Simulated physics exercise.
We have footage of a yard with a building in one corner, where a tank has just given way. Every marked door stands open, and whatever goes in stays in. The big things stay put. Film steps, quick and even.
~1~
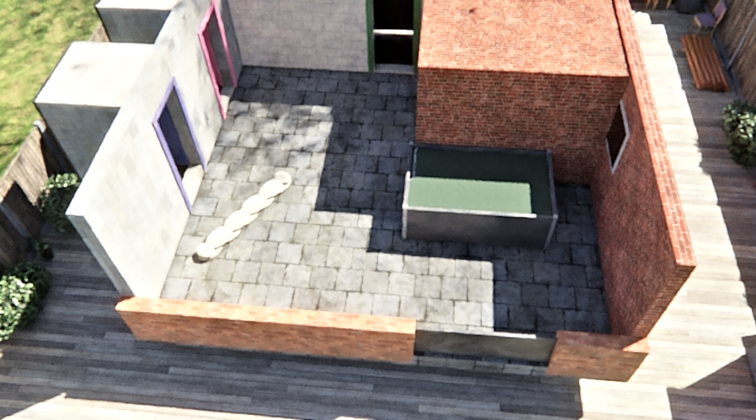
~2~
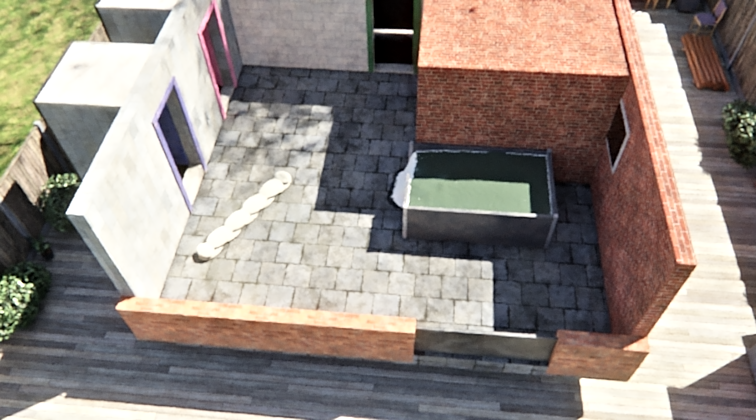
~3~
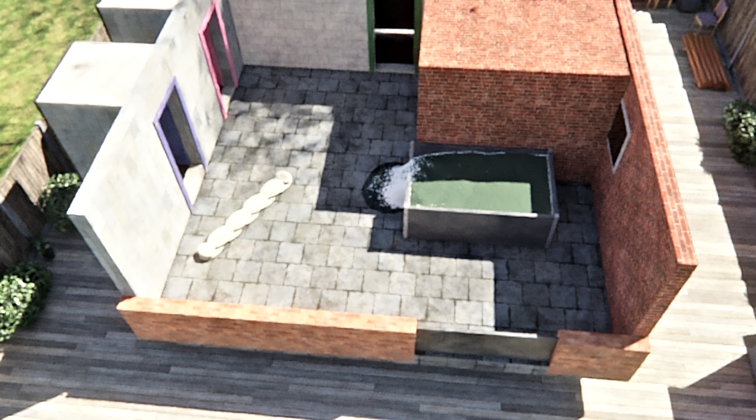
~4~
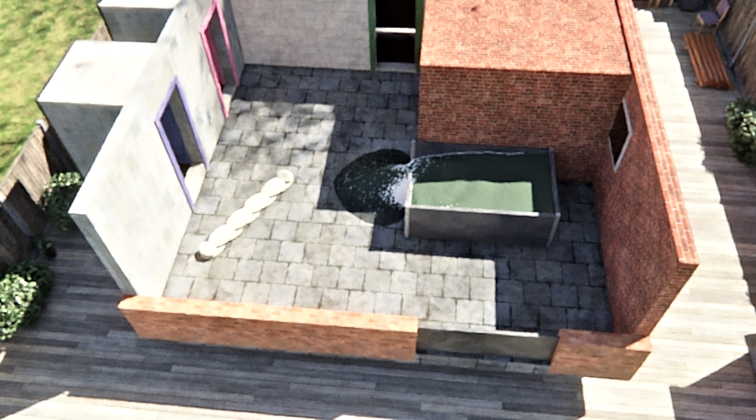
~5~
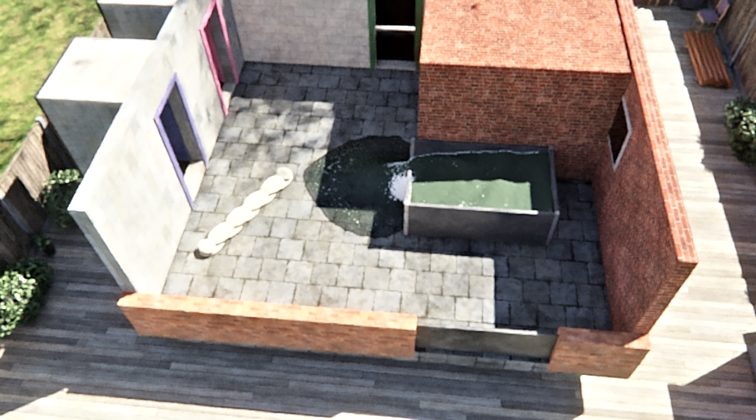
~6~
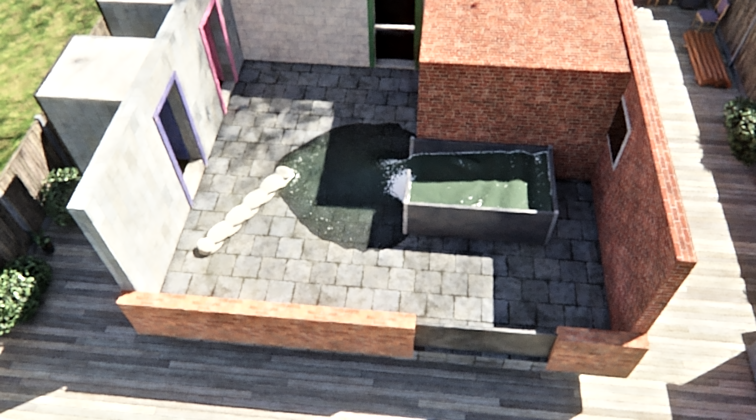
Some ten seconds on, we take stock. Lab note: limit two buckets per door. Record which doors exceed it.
Record: Green door over limit; pink door over limit; blue door under limit.
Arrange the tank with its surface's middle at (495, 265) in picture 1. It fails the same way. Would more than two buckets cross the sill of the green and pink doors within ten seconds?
Green: Above; pink: Beneath.
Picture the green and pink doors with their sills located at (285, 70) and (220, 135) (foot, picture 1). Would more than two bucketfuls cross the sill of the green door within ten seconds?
So the green door overshoots, it seems.
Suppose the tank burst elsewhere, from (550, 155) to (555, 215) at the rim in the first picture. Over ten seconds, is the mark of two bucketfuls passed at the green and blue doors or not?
The green door falls short and the blue door falls short.
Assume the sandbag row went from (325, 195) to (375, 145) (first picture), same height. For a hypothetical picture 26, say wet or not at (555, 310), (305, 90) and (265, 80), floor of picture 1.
The first point is still bare, the second swamped and the third swamped.
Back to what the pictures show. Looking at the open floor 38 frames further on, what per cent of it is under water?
About 80 percent.
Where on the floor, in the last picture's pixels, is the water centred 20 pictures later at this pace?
I would point to (365, 184).
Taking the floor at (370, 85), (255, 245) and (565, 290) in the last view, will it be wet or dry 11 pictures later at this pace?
Same order as asked: Drenched; drenched; dry as before.
A moment on, water covers 35 % of the floor; the green door not reached, the pink door not reached, the blue door not reached.
Next, water covers 55 % of the floor; the green door not reached, the pink door under two buckets in, the blue door wet at the sill, nothing in.
Then, water covers 55 % of the floor; the green door wet at the sill, nothing in, the pink door over two buckets in, the blue door wet at the sill, nothing in.
Later, water covers 80 % of the floor; the green door under two buckets in, the pink door over two buckets in, the blue door wet at the sill, nothing in.
In the end, water covers 95 % of the floor; the green door over two buckets in, the pink door over two buckets in, the blue door wet at the sill, nothing in.
